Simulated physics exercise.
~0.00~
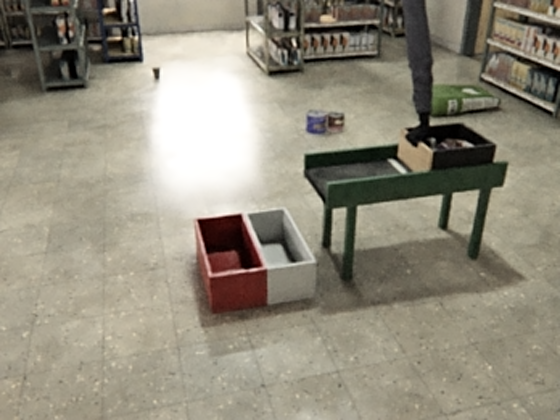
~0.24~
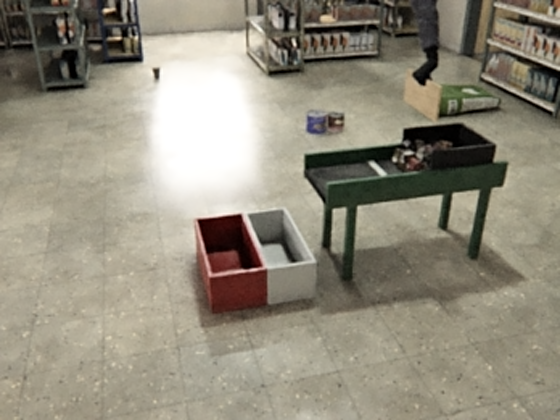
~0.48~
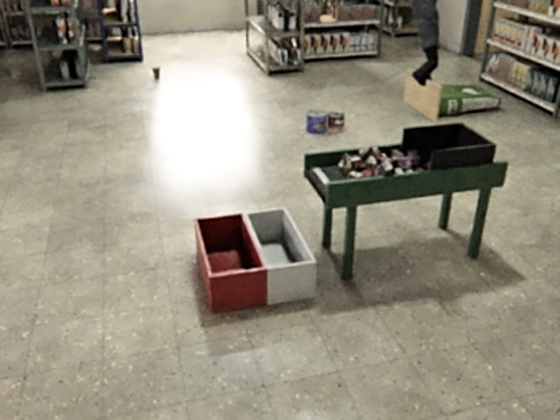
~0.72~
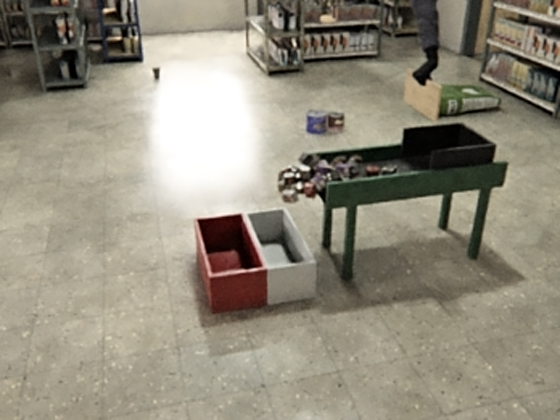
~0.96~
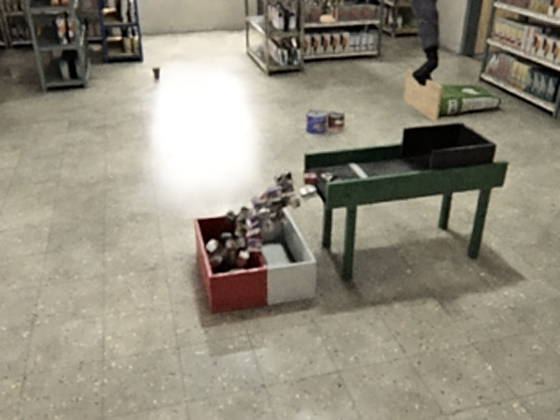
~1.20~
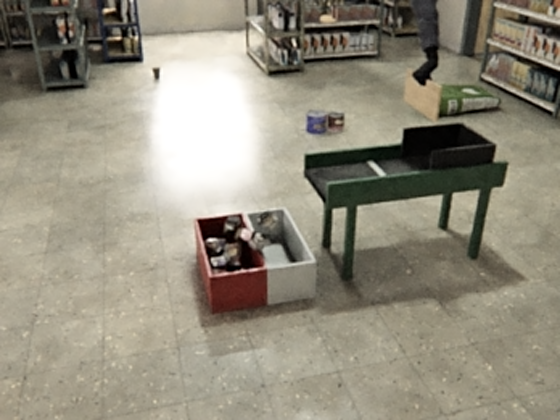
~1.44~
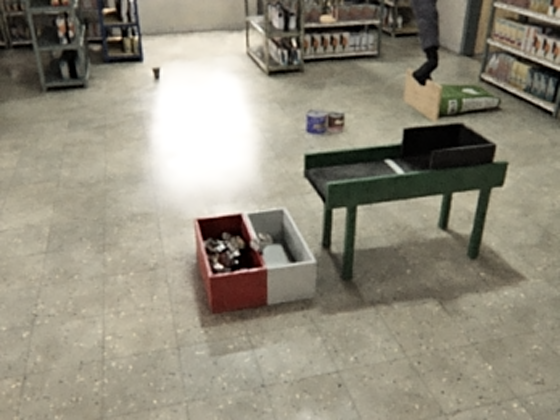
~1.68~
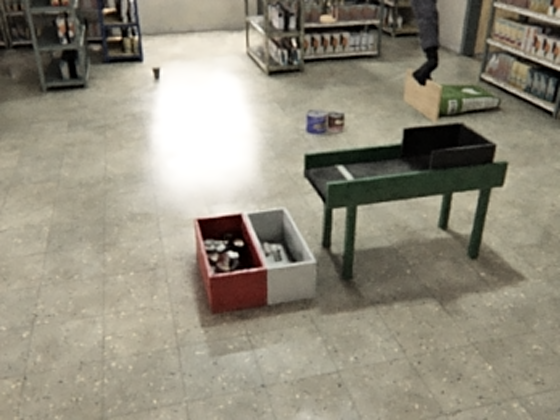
A pile of small cartons slid left along the green-sided belt once the gate lifted away from the black pen, then tumbled off the end in a loose stream, most landing in the red tote and a few in the white one.
